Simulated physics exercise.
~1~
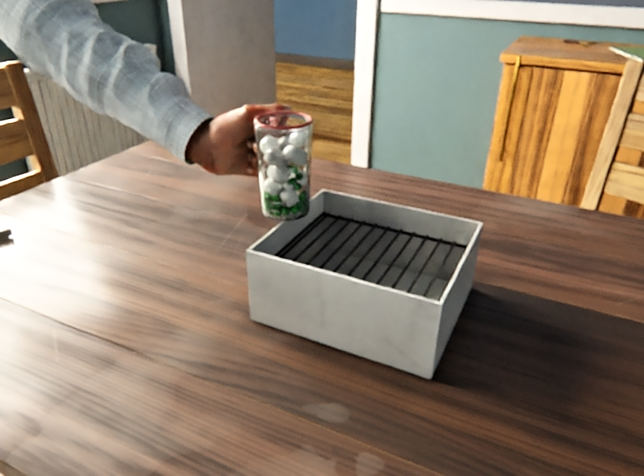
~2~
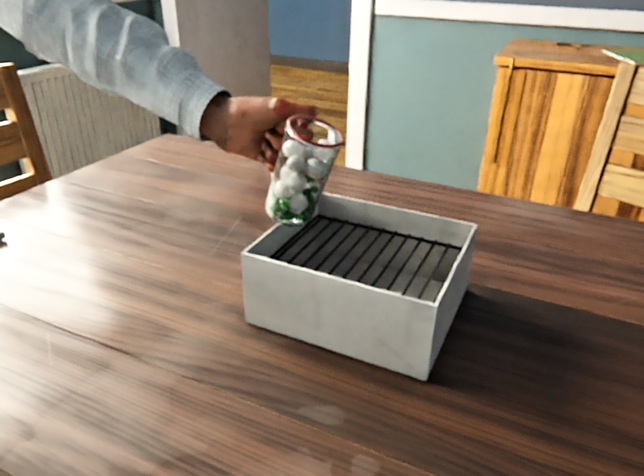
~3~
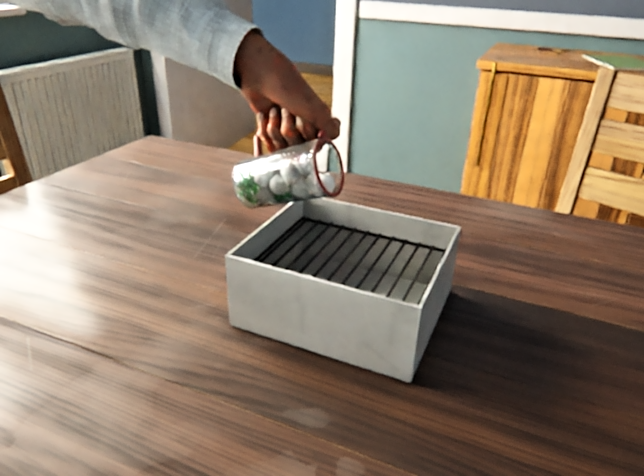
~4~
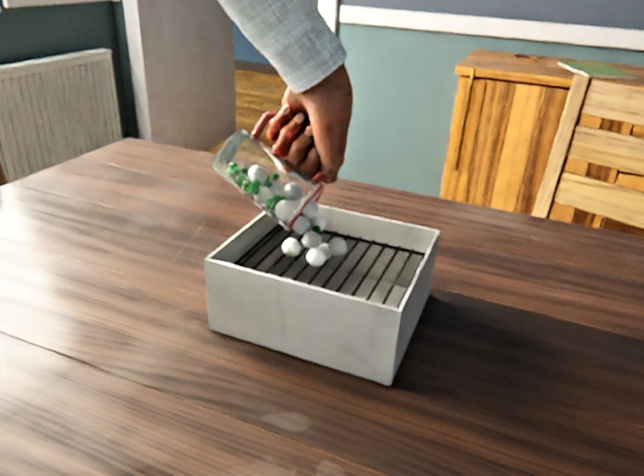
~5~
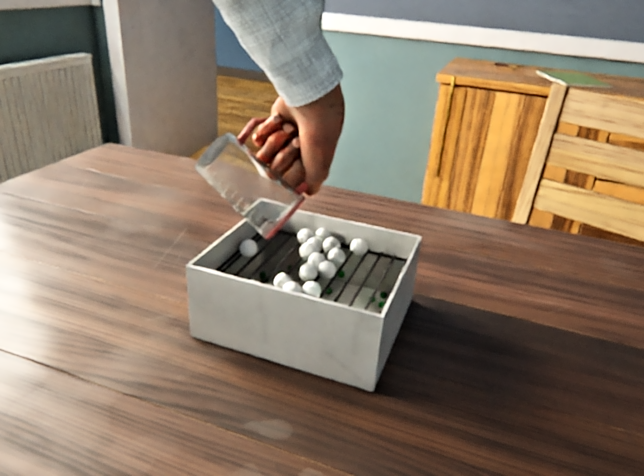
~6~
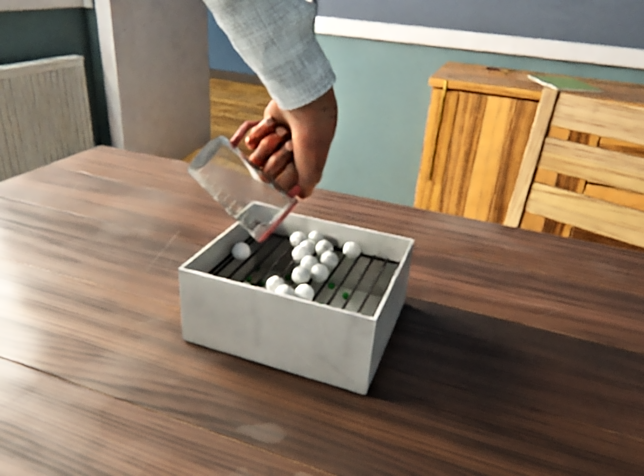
On a dark wooden dining table, a hand in a light blue sleeve holds a clear cup of white balls and smaller green pieces beside a pale box with dark slats across it. The hand moves over the box and tips the cup onto its side, with everything still inside. As it tilts further, white balls begin tumbling onto the slats. The cup turns nearly upside down and empties, while the view drifts slightly right. The white balls stay scattered on top of the rack, and the green pieces end up beneath it.
